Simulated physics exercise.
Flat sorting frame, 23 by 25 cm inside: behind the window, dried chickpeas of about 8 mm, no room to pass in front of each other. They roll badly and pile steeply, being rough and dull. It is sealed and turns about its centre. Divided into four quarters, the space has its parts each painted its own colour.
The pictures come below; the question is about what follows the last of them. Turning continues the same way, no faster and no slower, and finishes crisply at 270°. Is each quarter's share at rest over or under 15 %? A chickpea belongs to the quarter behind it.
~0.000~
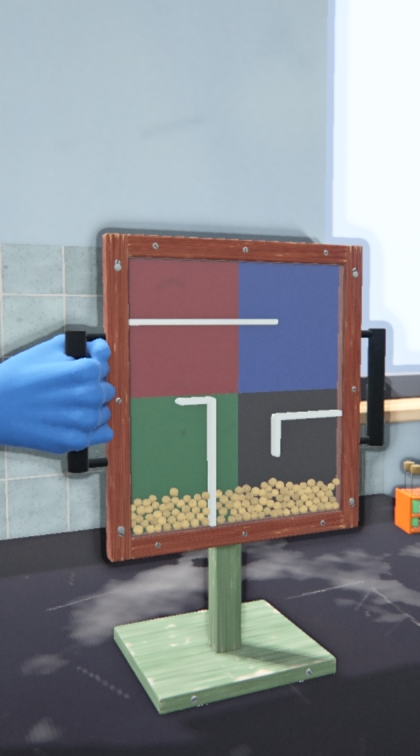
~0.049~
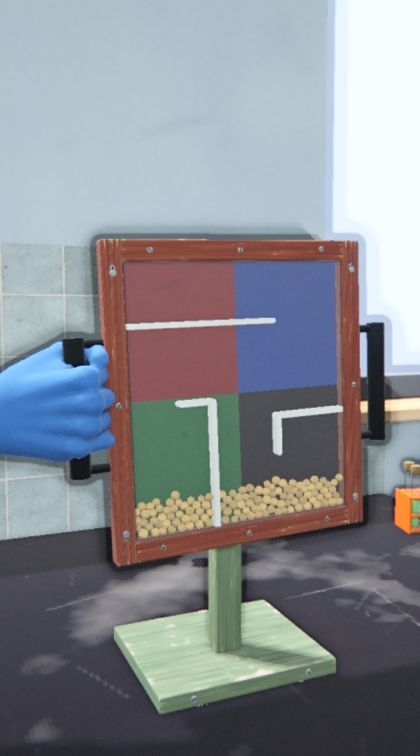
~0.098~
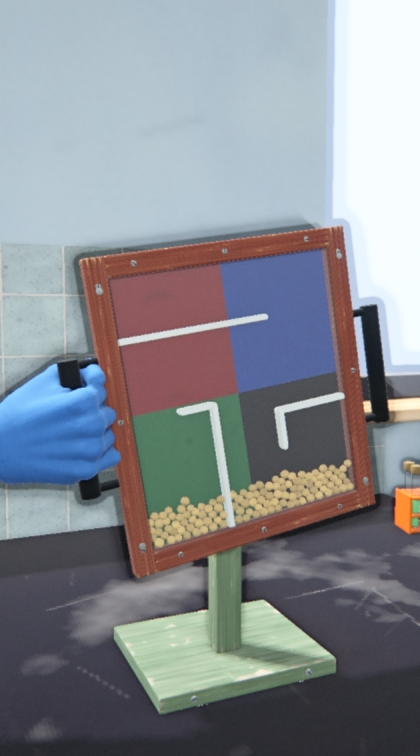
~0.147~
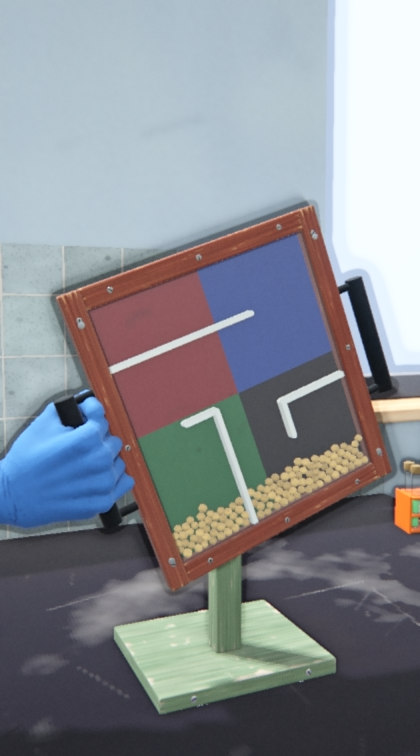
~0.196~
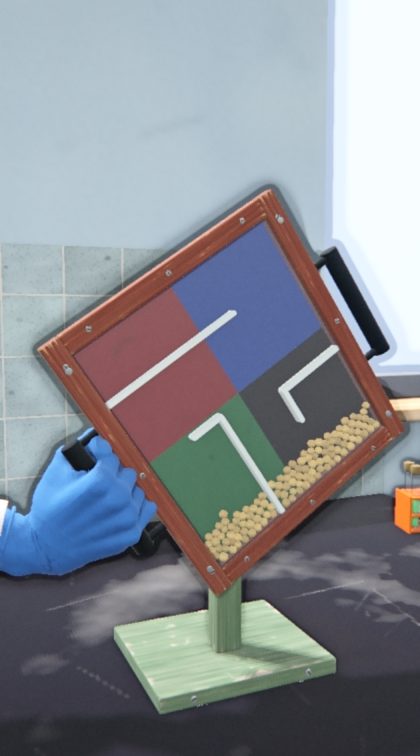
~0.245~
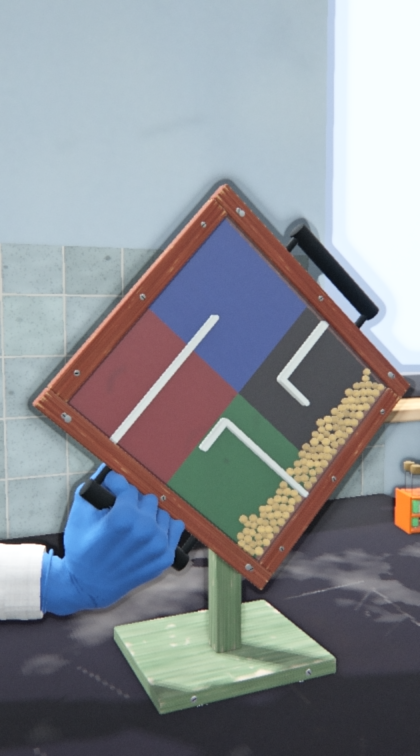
Black quarter: Higher than; red quarter: Lower than; green quarter: Lower than; blue quarter: Higher than 15 %.
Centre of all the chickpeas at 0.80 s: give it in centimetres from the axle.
Roughly 1 cm to the right of the axle and 5 cm below it.
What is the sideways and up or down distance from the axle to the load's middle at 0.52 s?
9 cm right, 3 cm above.
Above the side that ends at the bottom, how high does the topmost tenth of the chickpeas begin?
Roughly 4 cm.
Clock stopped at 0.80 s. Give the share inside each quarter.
Black quarter: 5; red quarter: 45; green quarter: 5; blue quarter: 50.
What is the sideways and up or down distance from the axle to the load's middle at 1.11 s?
It sits about 5 cm right and about 9 cm below the axle.
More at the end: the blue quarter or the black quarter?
The larger share ends in the blue quarter.
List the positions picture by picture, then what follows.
The first picture shows level, about 120 chickpeas; load centre (239, 505); top chickpea (174, 493); black (290, 454), red (182, 327), green (183, 463), blue (291, 327).
The second picture shows turned 2° anticlockwise; load centre (243, 504); top chickpea (276, 481).
The third picture shows turned 9° anticlockwise; load centre (255, 502); top chickpea (347, 463).
The fourth picture shows turned 20° anticlockwise; load centre (273, 495); top chickpea (358, 438).
The fifth picture shows turned 34° anticlockwise; load centre (293, 481); top chickpea (366, 405).
The sixth picture shows turned 48° anticlockwise; load centre (311, 463); top chickpea (367, 372); black (315, 390), red (154, 397), green (246, 479), blue (230, 304); walls (111, 444) to (215, 318), (306, 496) to (204, 448) (hooked), (326, 322) to (305, 403) (hooked).
After 0.52 s it has turned 125°, the chickpeas' middle is 9 cm right of and 3 cm above the axle; by quarter, black 25 %, green 75 %.
After 0.80 s it has turned 204°, the chickpeas' middle is 1 cm right of and 5 cm below the axle; by quarter, black 5 %, red 45 %, green 5 %, blue 50 %.
After 1.11 s it has turned 270°, the chickpeas' middle is 5 cm right of and 9 cm below the axle; by quarter, black 15 %, blue 85 %.
At rest by 1.8 s, black 20 %, red 0 %, green 0 %, blue 80 %.
